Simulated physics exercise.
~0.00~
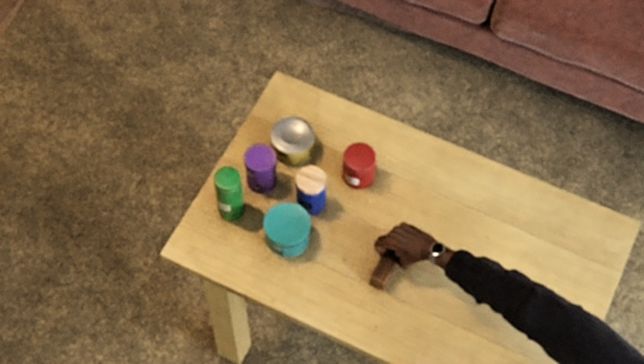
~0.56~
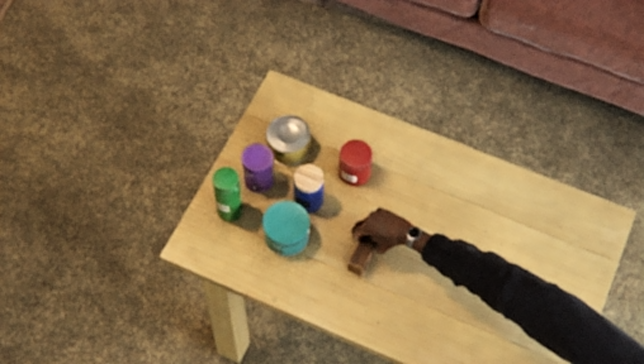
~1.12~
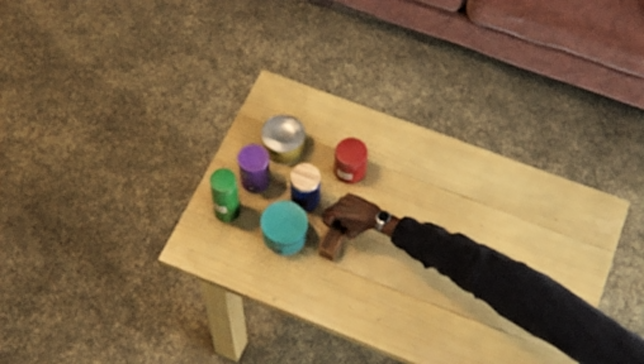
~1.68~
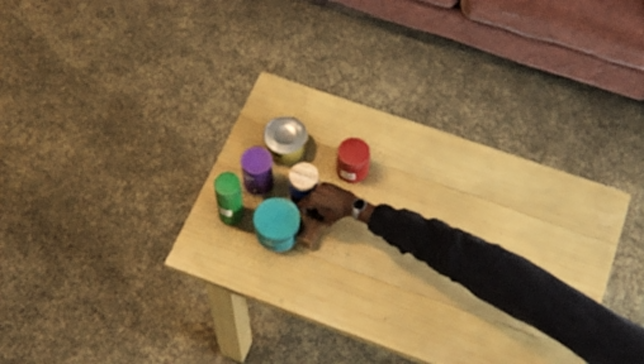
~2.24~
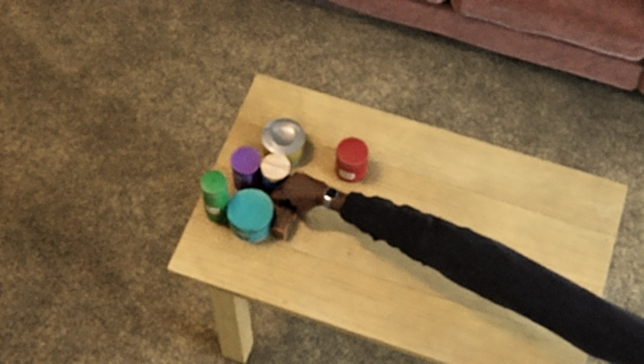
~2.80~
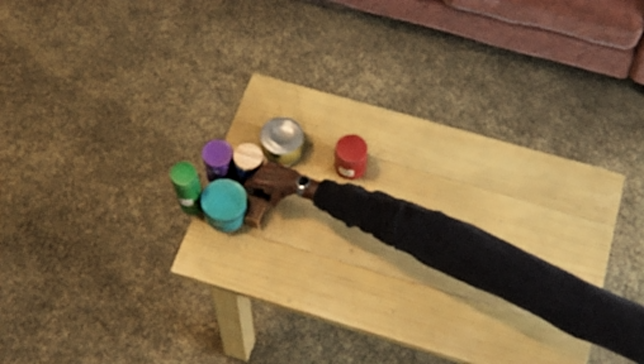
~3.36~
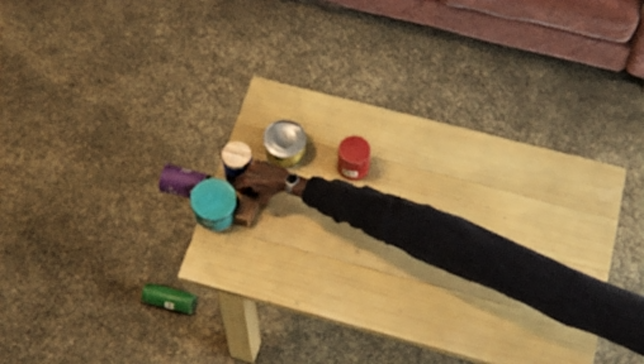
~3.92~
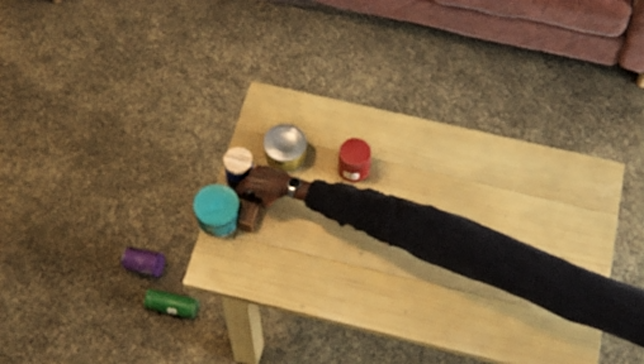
A dark-sleeved arm reaches across a pale wooden table, seen from above, with brown carpet around it and a reddish sofa at the top right. Six containers crowd the table's left end, green, purple, turquoise and blue ones with a yellowish, silver-topped tub and a red jar behind. The hand slides left, meets the turquoise tub and the blue jar, and pushes the cluster toward the edge. The green jar drops off first and lies on the carpet, then the tipped purple tin follows. The hand stops, leaving the turquoise and blue containers upright near the edge, while the yellowish tub and red jar stay put.
